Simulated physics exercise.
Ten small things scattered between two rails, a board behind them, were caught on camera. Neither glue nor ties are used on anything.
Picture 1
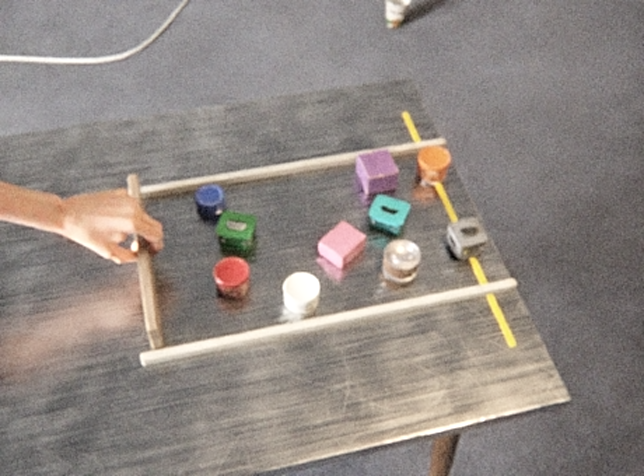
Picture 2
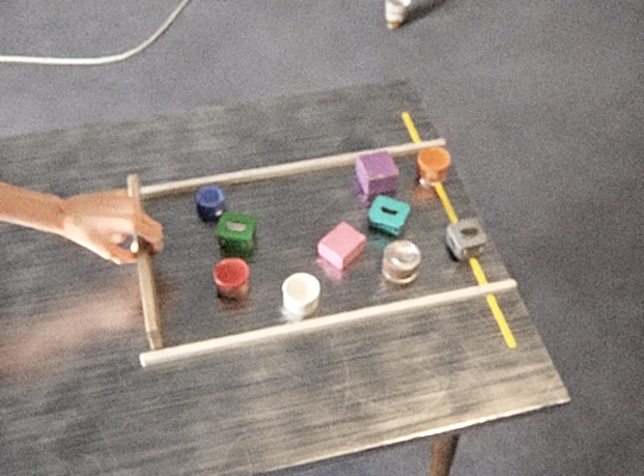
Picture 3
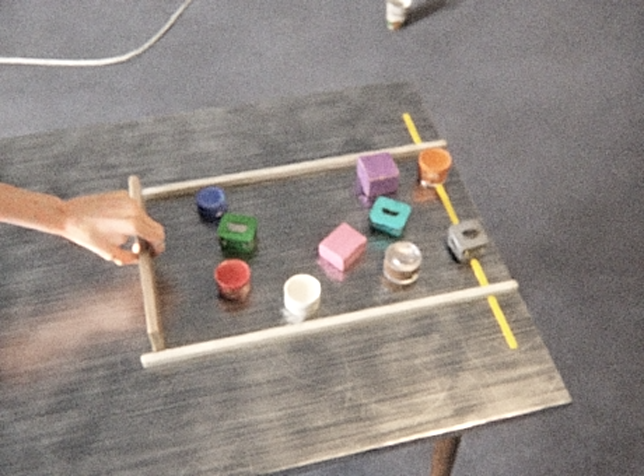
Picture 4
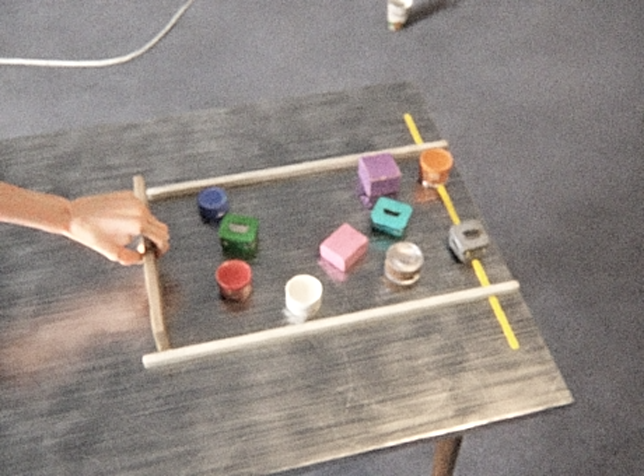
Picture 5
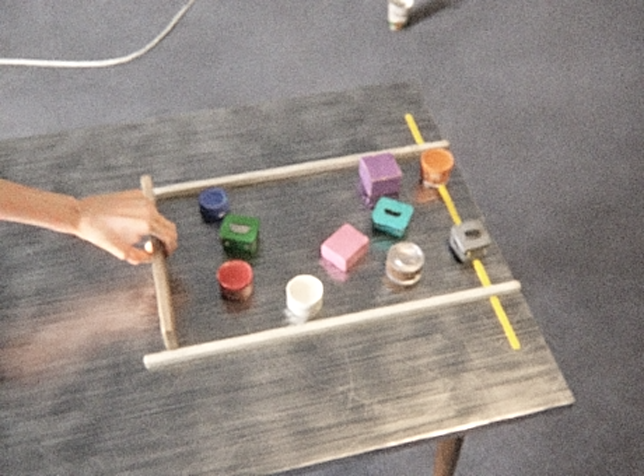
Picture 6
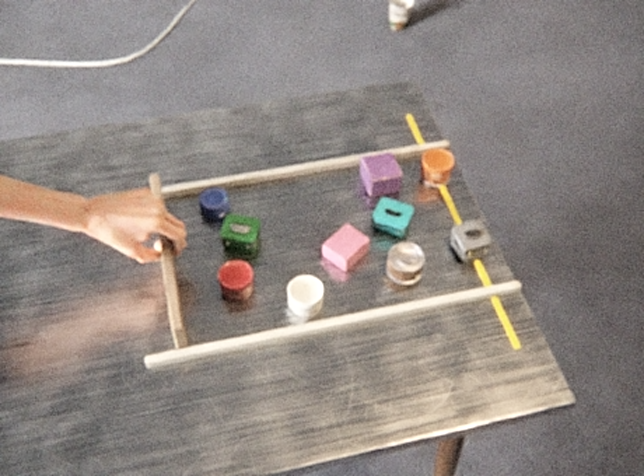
A hand sliding a wooden board slowly right between two rails toward scattered small colourful pots and blocks, which stay still.
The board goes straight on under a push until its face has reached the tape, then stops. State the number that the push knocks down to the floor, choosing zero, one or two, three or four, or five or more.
The number knocked down is five or more.
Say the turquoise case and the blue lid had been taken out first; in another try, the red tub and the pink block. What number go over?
Tally per try: 4 / 3.
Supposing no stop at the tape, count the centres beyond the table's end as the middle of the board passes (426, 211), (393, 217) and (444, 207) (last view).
Taking the places in turn, the counts are 2, 0 and 5.
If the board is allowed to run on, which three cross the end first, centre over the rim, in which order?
Order: Orange pot, then grey case, then turquoise case.
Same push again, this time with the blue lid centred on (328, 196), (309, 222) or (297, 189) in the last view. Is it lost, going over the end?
Try one it is not knocked off; try two it goes off the edge; try three it is not knocked off.
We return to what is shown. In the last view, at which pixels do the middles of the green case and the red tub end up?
Same order as the question: First (464, 189), second (487, 239).
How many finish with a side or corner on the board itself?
It touches 4.
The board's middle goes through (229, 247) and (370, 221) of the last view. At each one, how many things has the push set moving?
Counting first: 3, next 8.
Soon after, none off yet; orange pot at rest near (437, 168); grey case at rest near (470, 242); purple block at rest near (381, 174).
After that, none off yet; orange pot at rest near (437, 168); grey case at rest near (470, 242); purple block displaced a little near (395, 172).
In the end, the number that fall off is five or more; gone, pink block, brown pot, turquoise case, purple block, grey case and orange pot.
